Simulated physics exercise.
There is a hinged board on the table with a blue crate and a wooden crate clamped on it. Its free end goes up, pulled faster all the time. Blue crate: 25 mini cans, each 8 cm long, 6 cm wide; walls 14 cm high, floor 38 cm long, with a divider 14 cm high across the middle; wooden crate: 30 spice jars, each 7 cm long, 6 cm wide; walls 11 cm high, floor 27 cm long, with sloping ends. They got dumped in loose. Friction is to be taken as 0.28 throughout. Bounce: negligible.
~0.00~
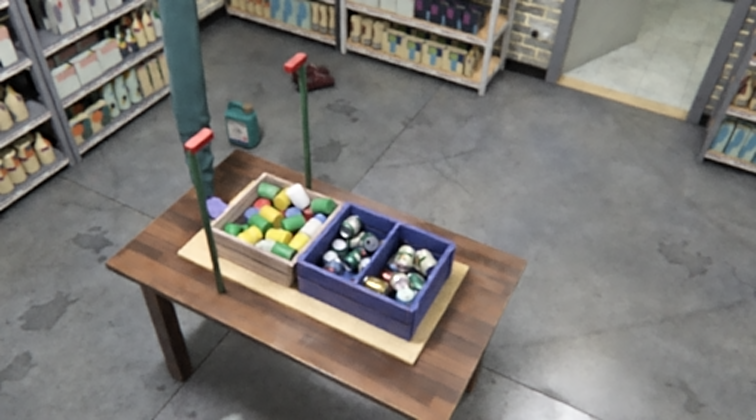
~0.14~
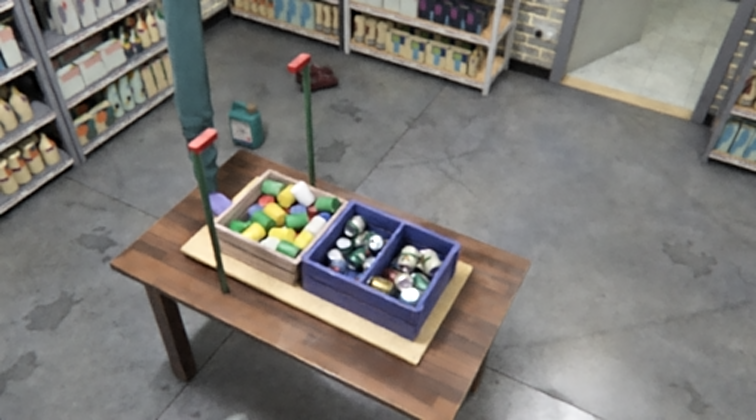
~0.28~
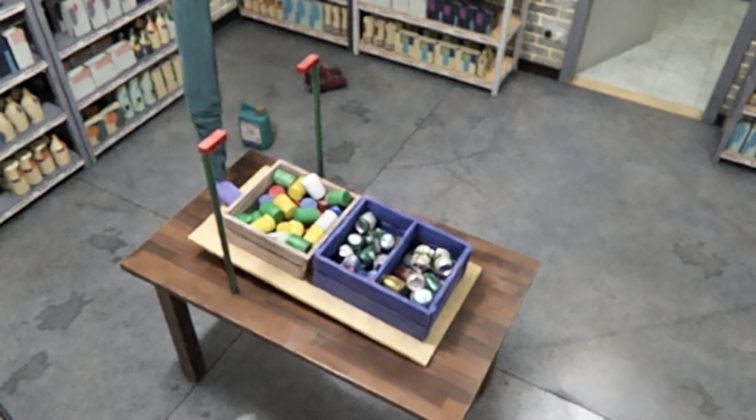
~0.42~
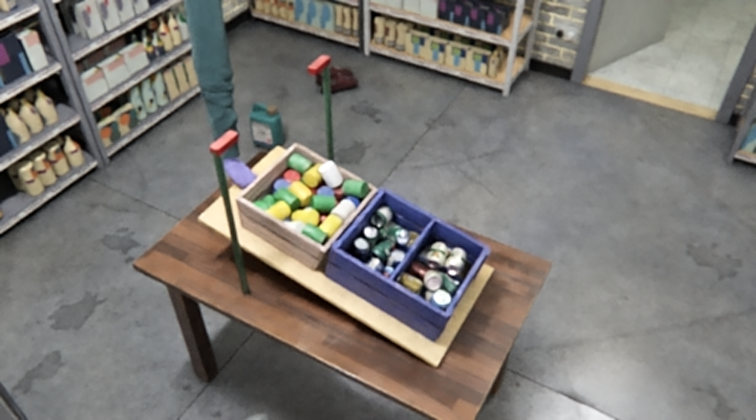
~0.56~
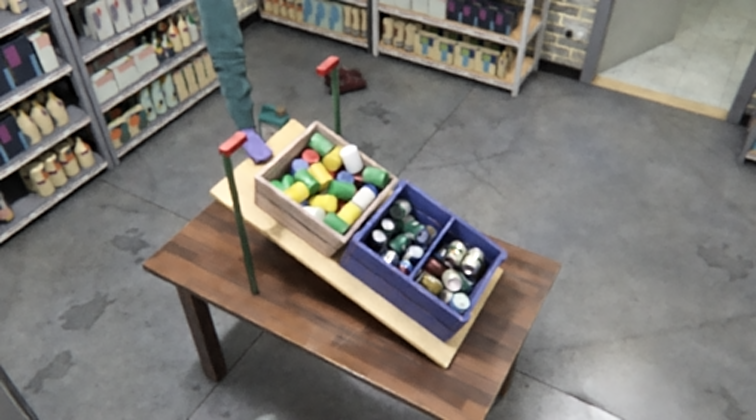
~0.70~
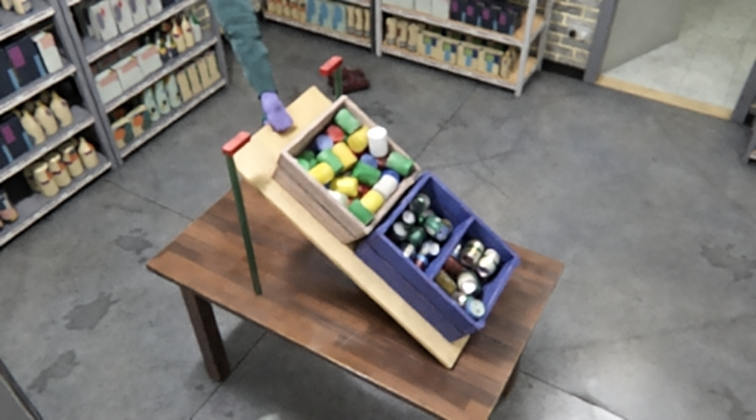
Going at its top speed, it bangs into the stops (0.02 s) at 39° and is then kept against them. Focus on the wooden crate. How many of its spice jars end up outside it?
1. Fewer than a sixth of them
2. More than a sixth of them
(2) More than a sixth of them.
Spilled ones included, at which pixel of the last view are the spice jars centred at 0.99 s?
Near (383, 165) in pixels.
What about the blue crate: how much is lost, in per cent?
For the blue crate, the loss is 0%.
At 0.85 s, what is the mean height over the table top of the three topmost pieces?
Height, averaged: Around 58 cm.
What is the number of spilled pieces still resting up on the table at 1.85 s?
Around 1 of them.
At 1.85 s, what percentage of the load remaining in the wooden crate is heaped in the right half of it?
That comes to roughly 90 in a hundred.
After 0.75 s, the board meets the red stops.
After 0.85 s, tilt 39°; blue crate 25 in, 0 out and wooden crate 30 in, 0 out.
After 0.99 s, tilt 39°; blue crate 25 in, 0 out and wooden crate 28 in, 2 out.
After 1.25 s, tilt 39°; blue crate 25 in, 0 out and wooden crate 22 in, 8 out.
Final count (at 1.85 s), blue crate 25 in, 0 out and wooden crate 21 in, 9 out. Asked share, 9 of 30, 30 per cent.
